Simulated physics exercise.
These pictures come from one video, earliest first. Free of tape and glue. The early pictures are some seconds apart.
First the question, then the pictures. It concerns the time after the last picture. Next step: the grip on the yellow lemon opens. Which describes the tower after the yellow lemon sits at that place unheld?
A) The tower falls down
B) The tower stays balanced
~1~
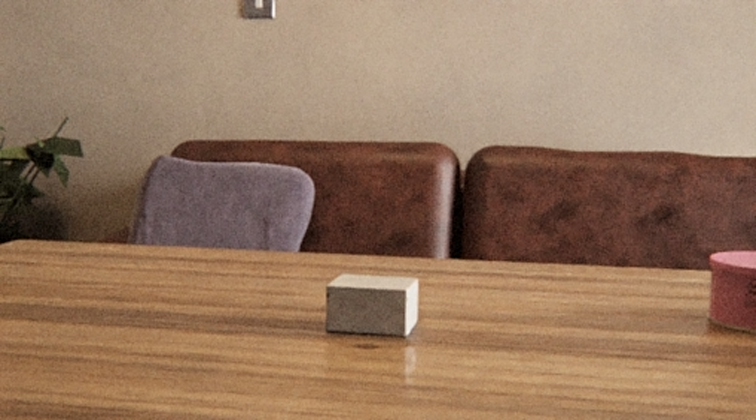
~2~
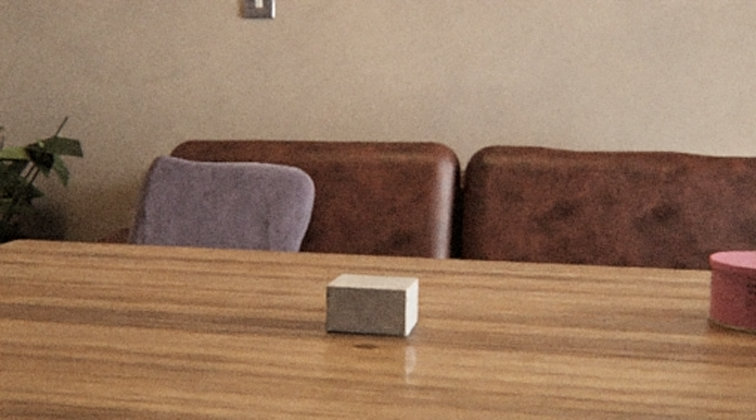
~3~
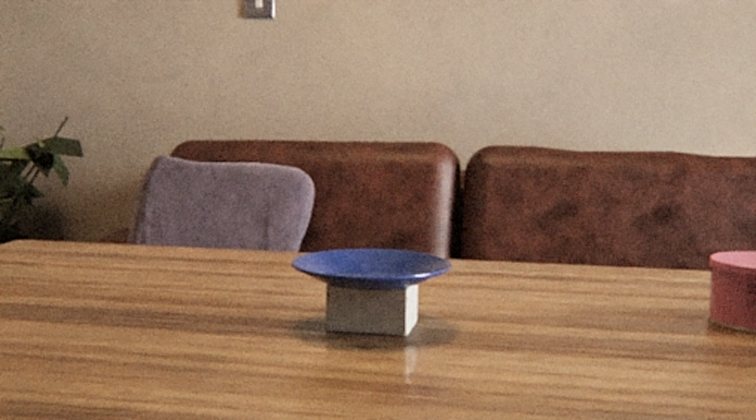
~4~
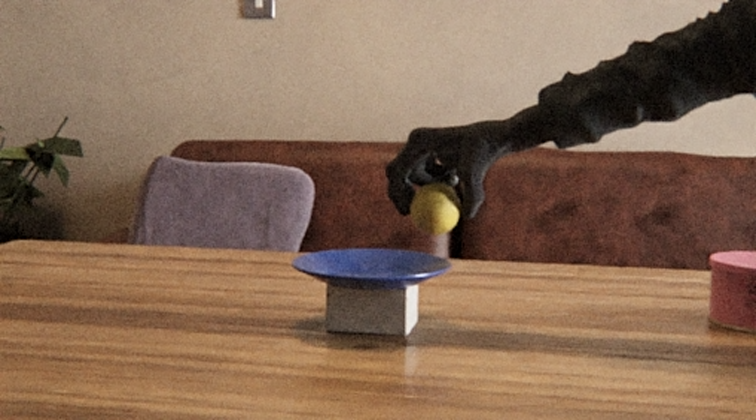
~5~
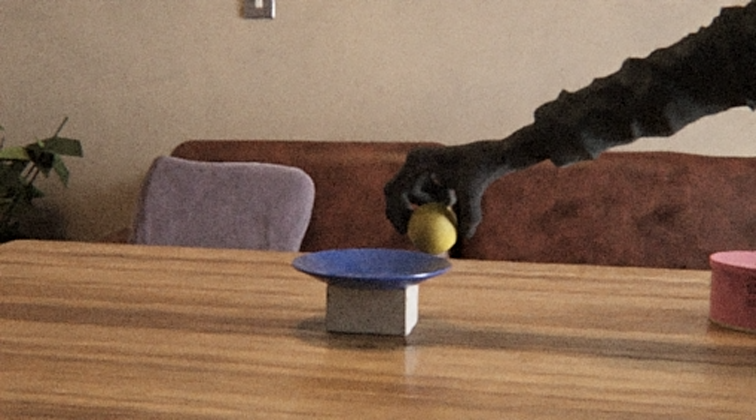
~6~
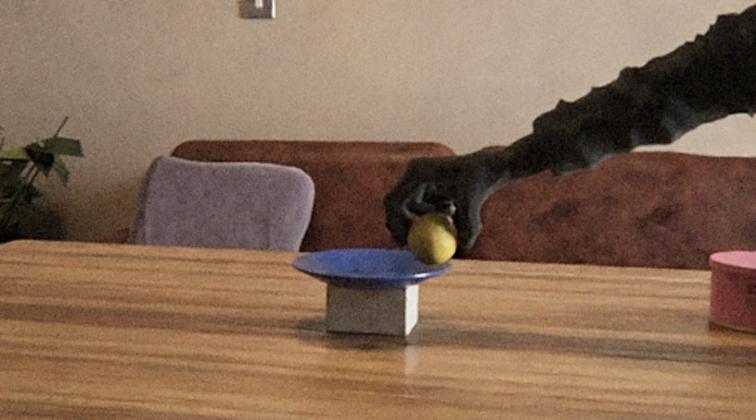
The tower stays balanced.
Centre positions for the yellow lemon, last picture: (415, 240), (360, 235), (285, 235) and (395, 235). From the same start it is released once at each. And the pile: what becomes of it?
Stays standing, stays standing, topples over, stays standing.
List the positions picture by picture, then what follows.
In the first frame, the last thing is not in view yet; white block (373, 304).
In the second frame, the last thing is not in view yet.
In the third frame, the last thing is not in view yet.
In the fourth frame, on its way; yellow lemon (435, 209); white block (373, 304).
In the fifth frame, on its way; yellow lemon (433, 229); blue plate (372, 271).
In the sixth frame, set down, still held; yellow lemon (433, 239).
Then, 0.20 s after the last picture, nothing has stirred.
Then, 0.50 s after the last picture, yellow lemon resting near (433, 240).
At rest, all 4 in place. Seen from the same camera at the end, yellow lemon near (433, 240). The pile stays up.
